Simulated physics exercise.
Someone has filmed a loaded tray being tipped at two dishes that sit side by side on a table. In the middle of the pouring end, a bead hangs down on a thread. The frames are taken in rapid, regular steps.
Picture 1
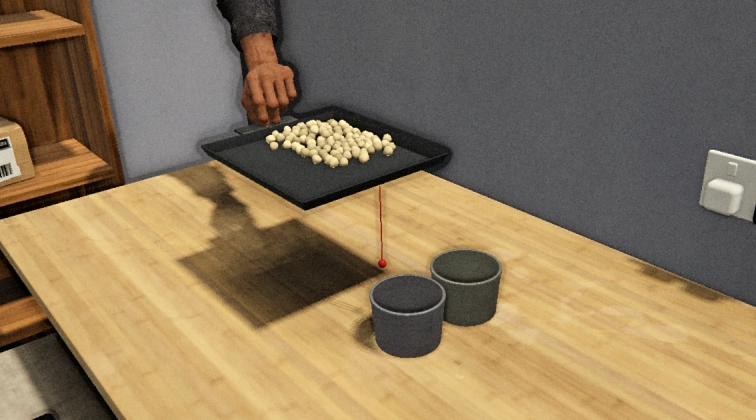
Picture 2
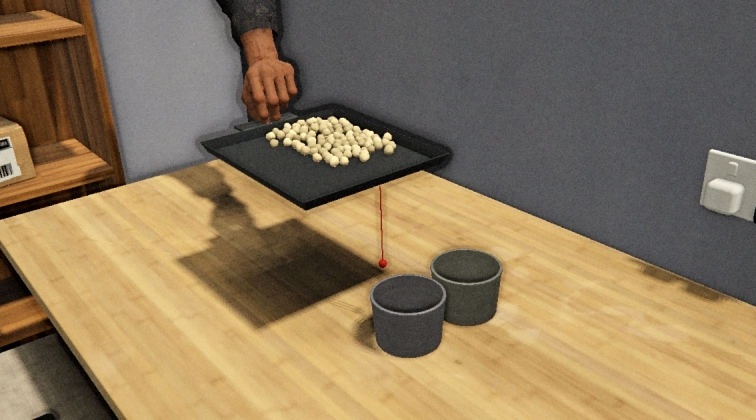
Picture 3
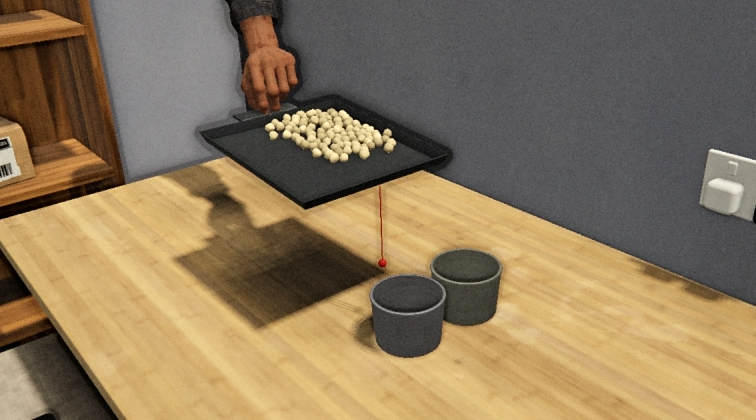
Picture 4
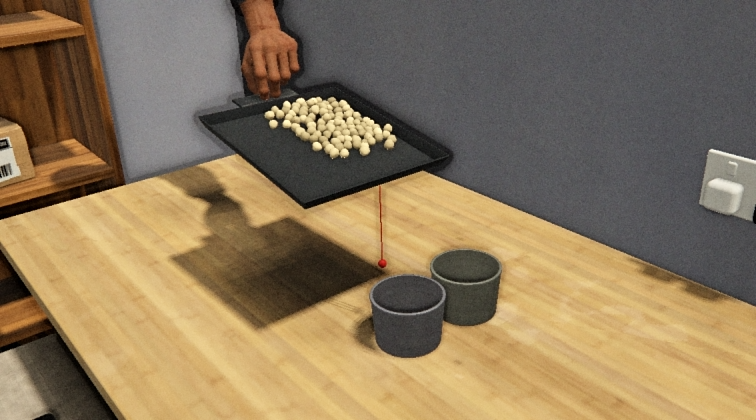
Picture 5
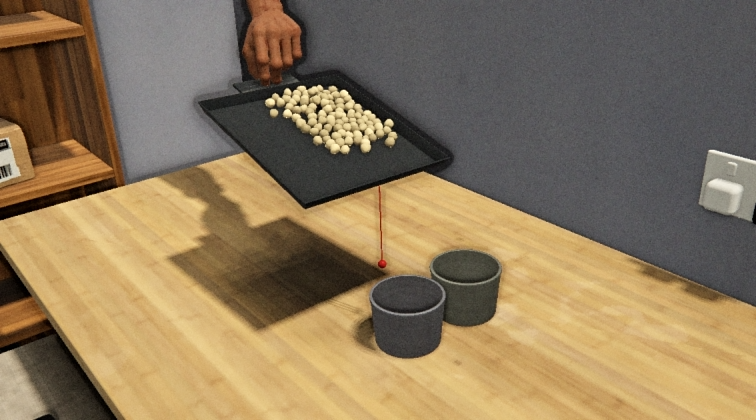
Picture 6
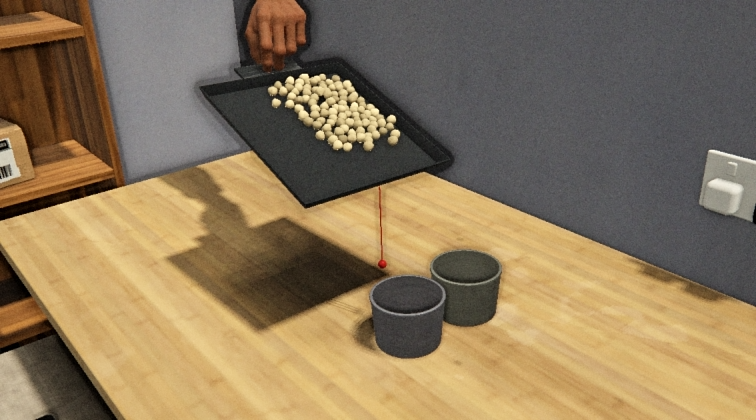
A hand raises the back of a black tray of pale nuts, steadily steepening its slant.
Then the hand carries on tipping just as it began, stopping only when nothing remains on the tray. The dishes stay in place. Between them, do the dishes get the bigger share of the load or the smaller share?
The bigger share.
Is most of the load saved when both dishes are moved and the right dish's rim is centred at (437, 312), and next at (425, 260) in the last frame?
The first place gets a lesser share, the second a lesser share.
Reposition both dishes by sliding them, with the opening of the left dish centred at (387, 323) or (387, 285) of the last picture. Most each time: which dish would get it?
The first try favours the rightmost one, and the second try favours the rightmost one.
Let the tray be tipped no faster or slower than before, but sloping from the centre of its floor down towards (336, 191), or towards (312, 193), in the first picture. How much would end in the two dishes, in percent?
About 10 % and 0 %.
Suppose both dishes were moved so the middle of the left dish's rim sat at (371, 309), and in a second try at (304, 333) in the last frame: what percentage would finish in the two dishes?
In order, 60 % and 20 %.
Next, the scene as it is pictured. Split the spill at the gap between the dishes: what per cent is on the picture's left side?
Roughly 30 in a hundred.
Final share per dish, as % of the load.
Final split: Left dish some 30 per cent, right dish some 50 per cent.
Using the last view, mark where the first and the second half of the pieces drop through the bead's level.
The first part at (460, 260); the rest at (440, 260).
Shortly afterwards, tray tipped steeply; near half on the tray; a little in the left dish; a little in the right dish; only a few outside both; near a third in the air.
Next, tray tipped past a quarter turn; near a quarter in the left dish; near half in the right dish; near a quarter outside both; only a few in the air.
Some moments later, tray tipped past a quarter turn; near a quarter in the left dish; near half in the right dish; near a quarter outside both.
In the end, tray tipped past a quarter turn; near a quarter in the left dish; near half in the right dish; near a quarter outside both.
